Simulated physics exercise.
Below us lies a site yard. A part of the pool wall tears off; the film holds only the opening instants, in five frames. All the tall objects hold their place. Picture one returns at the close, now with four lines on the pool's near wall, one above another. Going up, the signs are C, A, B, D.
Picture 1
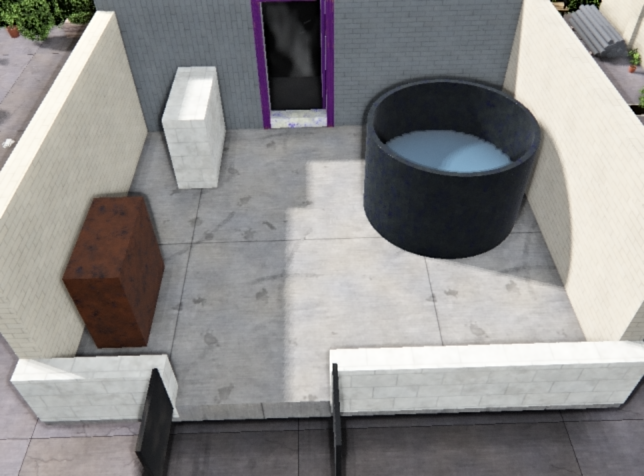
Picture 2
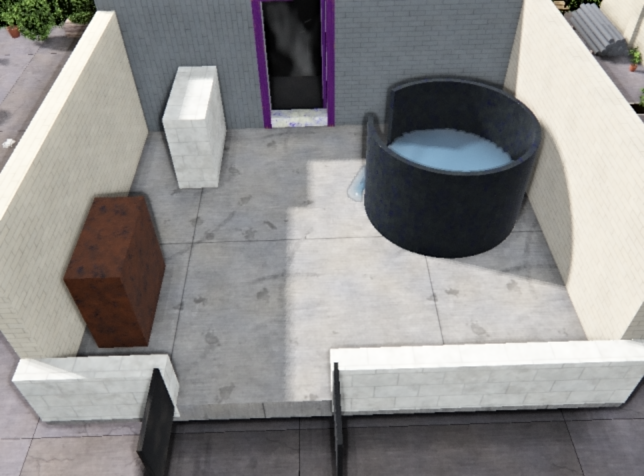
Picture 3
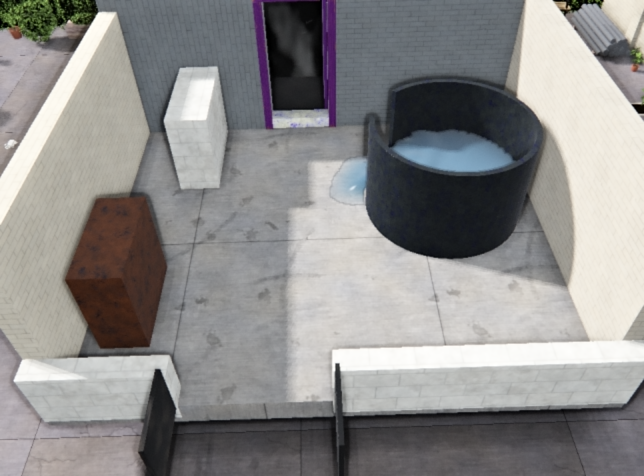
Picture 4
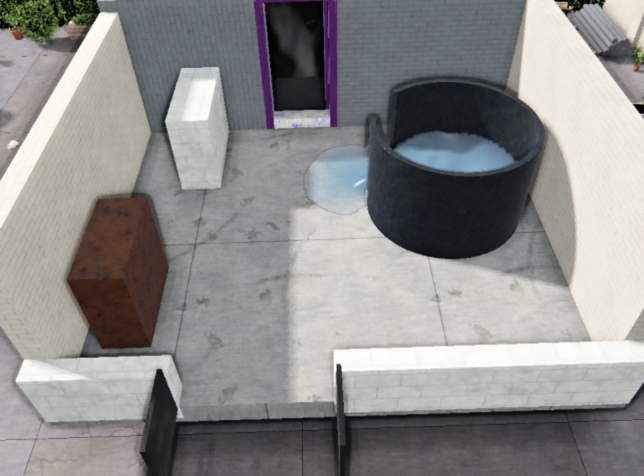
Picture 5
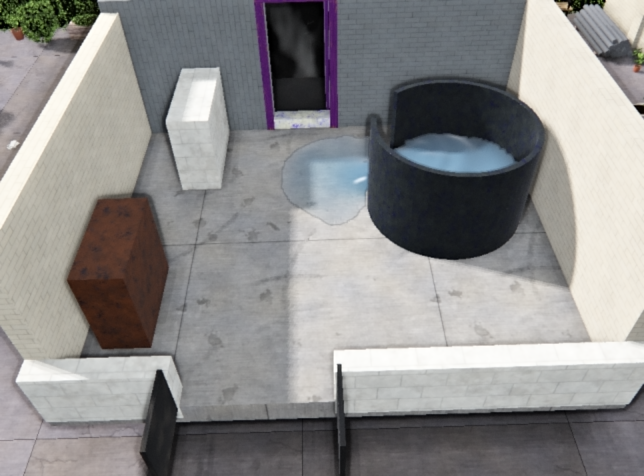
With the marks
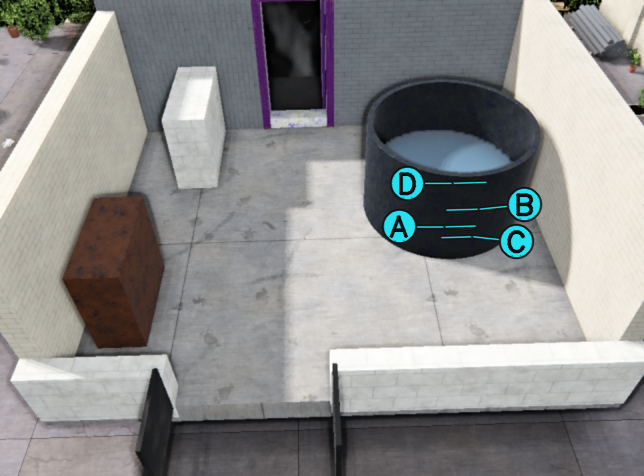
Water poured out through a gap that opened in the left side of a round dark pool, spreading leftward in a growing puddle across the grey walled yard, near a purple-framed doorway.
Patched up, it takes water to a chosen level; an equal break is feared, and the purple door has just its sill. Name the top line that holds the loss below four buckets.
A is the one.
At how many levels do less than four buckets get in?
Two.
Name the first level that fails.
It is B.
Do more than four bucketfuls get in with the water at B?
Yes.
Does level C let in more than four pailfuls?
No.
In cyan, A at (459, 226); B at (463, 209); C at (457, 237); D at (468, 182); from the bottom up C, A, B, D.
Choosing A, a bucket or two gets in.
Choosing B, about 15 bucketfuls get in.
Choosing C, nothing gets over.
Choosing D, dozens of bucketfuls pour in.
